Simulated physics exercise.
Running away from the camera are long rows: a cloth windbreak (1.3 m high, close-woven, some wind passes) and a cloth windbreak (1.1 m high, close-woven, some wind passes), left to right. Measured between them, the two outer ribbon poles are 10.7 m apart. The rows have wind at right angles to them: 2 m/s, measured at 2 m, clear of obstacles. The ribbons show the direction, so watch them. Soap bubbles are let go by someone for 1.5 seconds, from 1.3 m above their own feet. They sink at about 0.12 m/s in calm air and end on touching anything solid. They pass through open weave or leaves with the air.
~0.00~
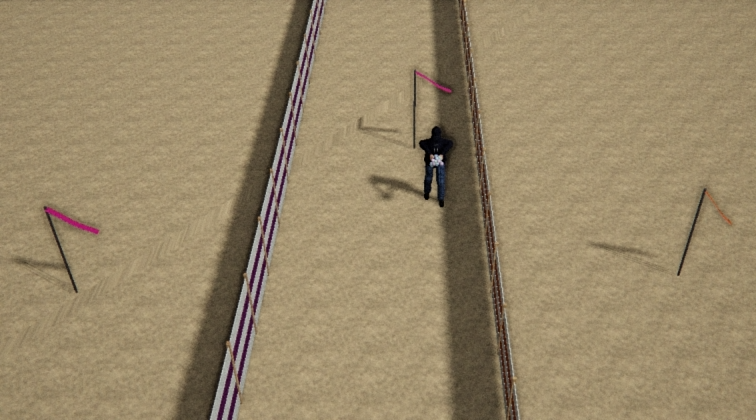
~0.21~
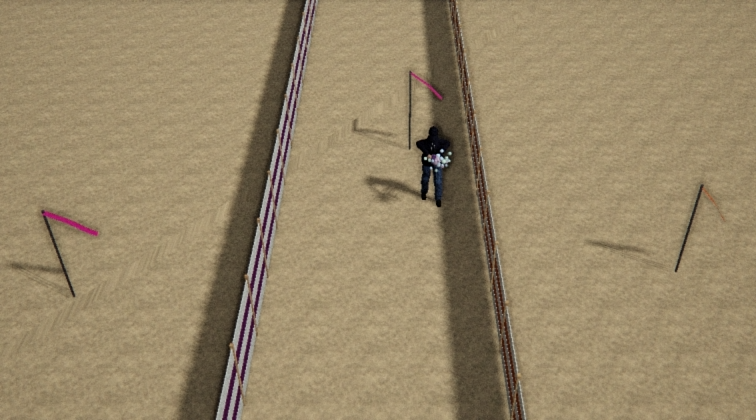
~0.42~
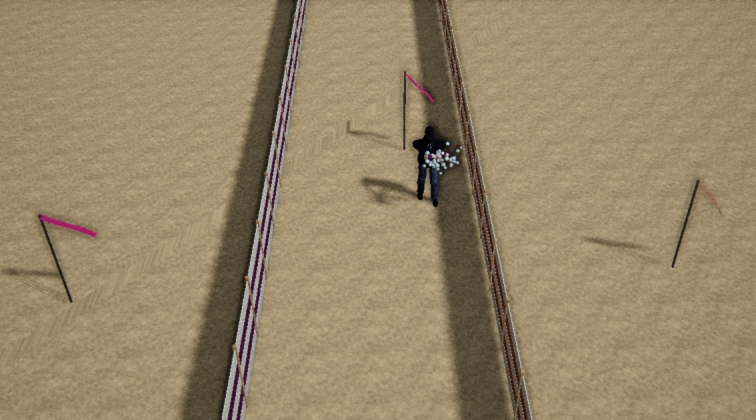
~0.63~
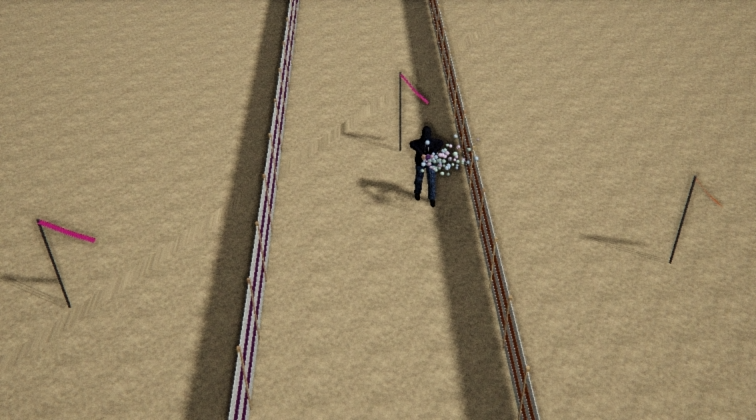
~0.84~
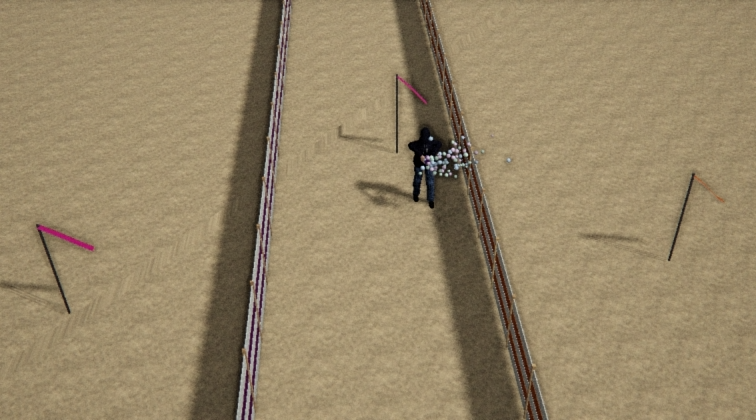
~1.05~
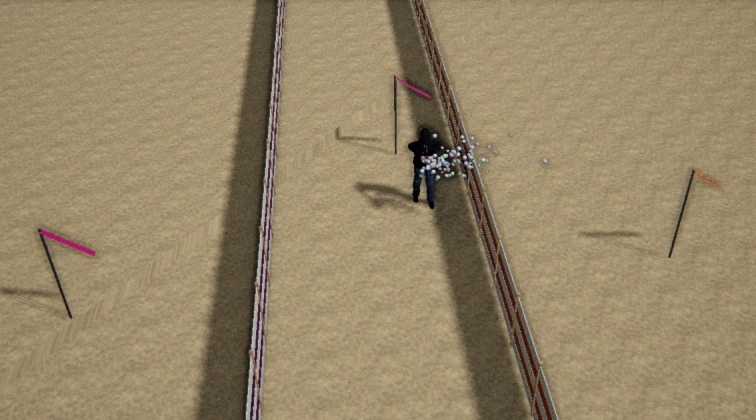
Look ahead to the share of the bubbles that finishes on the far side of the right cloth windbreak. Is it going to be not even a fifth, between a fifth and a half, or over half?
Above half.
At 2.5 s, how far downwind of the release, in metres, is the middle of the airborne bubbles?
It comes to roughly 1.0 m.
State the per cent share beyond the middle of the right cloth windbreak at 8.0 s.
I'd say around 90 percent of it is past the middle.
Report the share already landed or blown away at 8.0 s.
Estimate: Around 20 %.
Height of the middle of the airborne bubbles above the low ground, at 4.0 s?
The middle is at about 1.2 m above the low ground.
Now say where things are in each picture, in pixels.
The first picture shows the left ribbon ends at (99, 232), leaning 55 degrees to the right and the bubbles in the air span x = 430 to 440 around y = 160.
The second picture shows the bubbles in the air span x = 430 to 450 around y = 160.
The third picture shows the inner ribbon ends at (434, 102), leaning 45 degrees to the right, the bubbles in the air span x = 430 to 460 around y = 160 and the top of the right cloth windbreak crosses (481, 170).
The fourth picture shows the left ribbon ends at (95, 241), leaning 60 degrees to the right and the bubbles in the air span x = 425 to 470 around y = 160.
The fifth picture shows the right ribbon ends at (723, 201), leaning 50 degrees to the right and the bubbles in the air span x = 425 to 480 around y = 165.
The sixth picture shows the inner ribbon ends at (430, 97), leaning 55 degrees to the right, the bubbles in the air span x = 425 to 490 around y = 165 and the top of the left cloth windbreak crosses (265, 173).
After 2.5 s, 60 % is beyond the right cloth windbreak; 0 % has touched down or left; the middle of what still flies is 1.2 m above the low ground, near (490, 163).
After 4.0 s, 82 % is beyond the right cloth windbreak; 1 % has touched down or left; the middle of what still flies is 1.1 m above the low ground, near (544, 165).
After 8.0 s, 91 % is beyond the right cloth windbreak; 21 % has touched down or left; the middle of what still flies is 0.9 m above the low ground, near (683, 168).
After 20.0 s, 91 % is beyond the right cloth windbreak; 76 % has touched down or left.
After 45.0 s, 91 % is beyond the right cloth windbreak; 100 % has touched down or left.
